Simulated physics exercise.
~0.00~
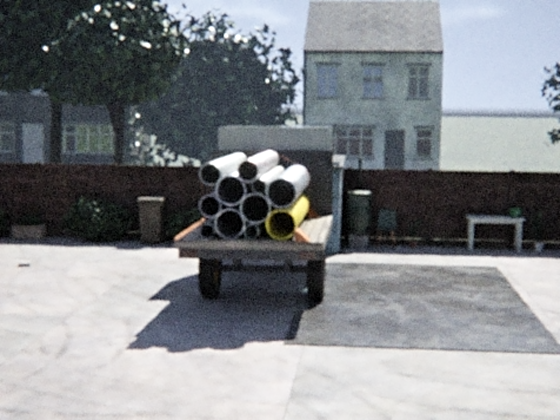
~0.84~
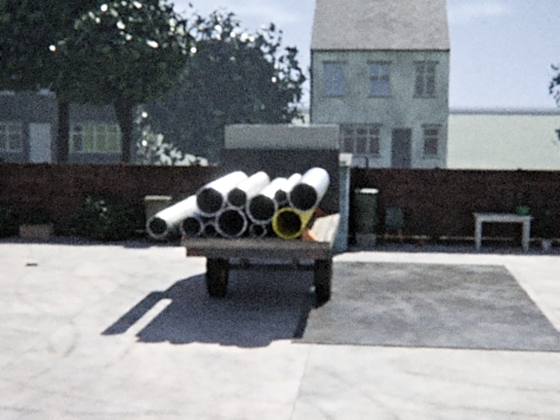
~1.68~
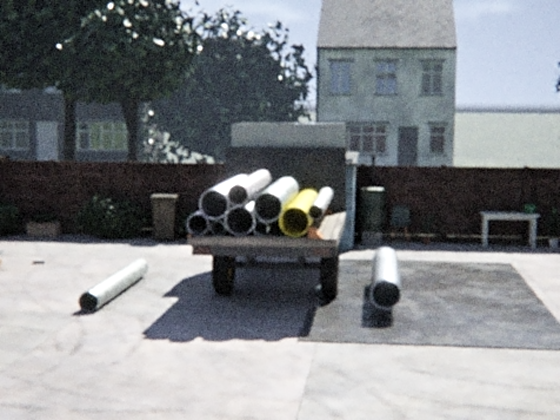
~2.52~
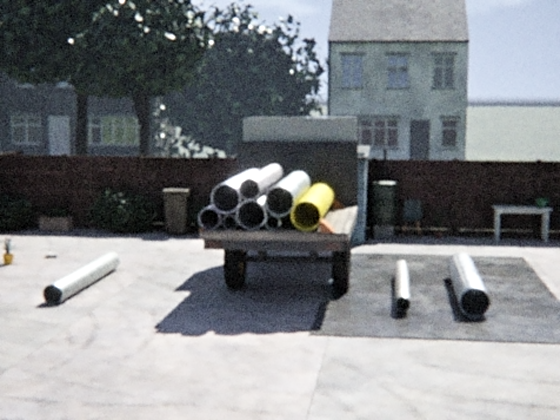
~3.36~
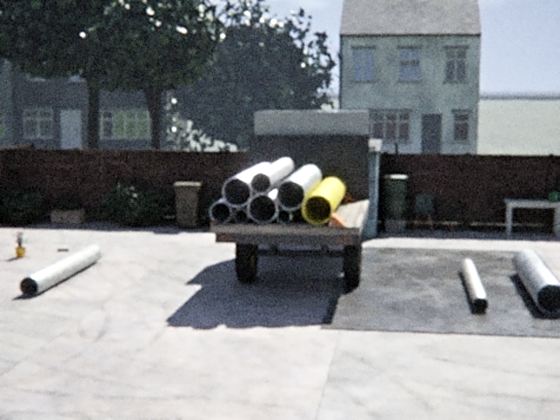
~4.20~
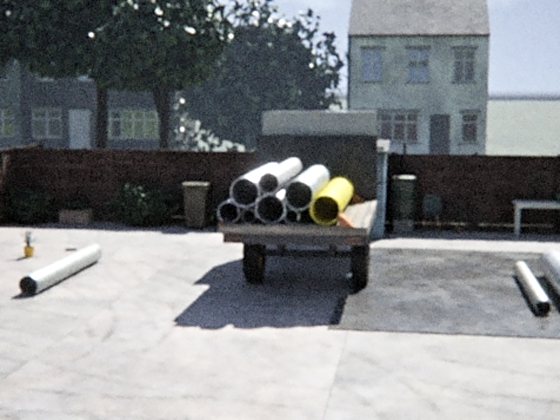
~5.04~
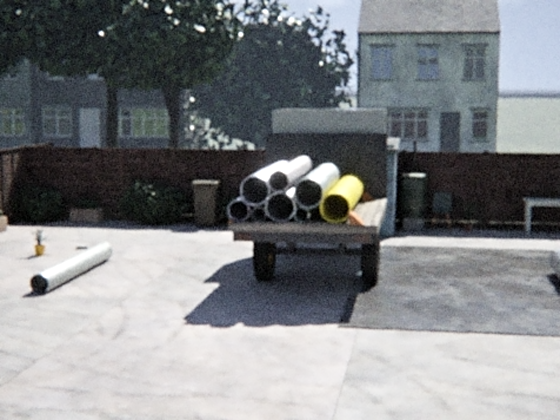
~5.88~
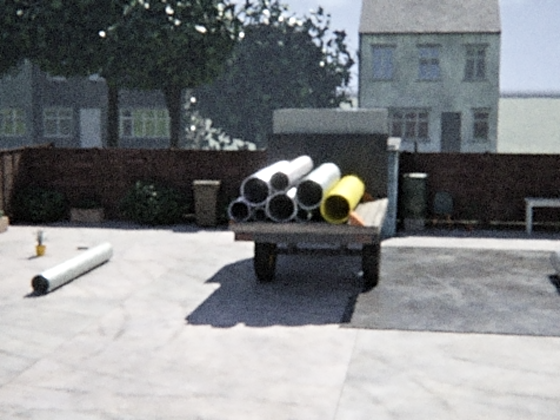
A stack of pale pipes with one yellow pipe among them sits on the back of a flatbed lorry, seen from behind in a sunny paved yard. A low brick wall, trees and a pale house stand behind it. The stack suddenly slumps and spreads across the deck, white pipes sliding towards both sides. One pipe drops to the ground on the left and two come down on the right, the larger rolling farther away. As the view drifts left, the yellow pipe rests on the deck's right side beside the remaining pale ones.
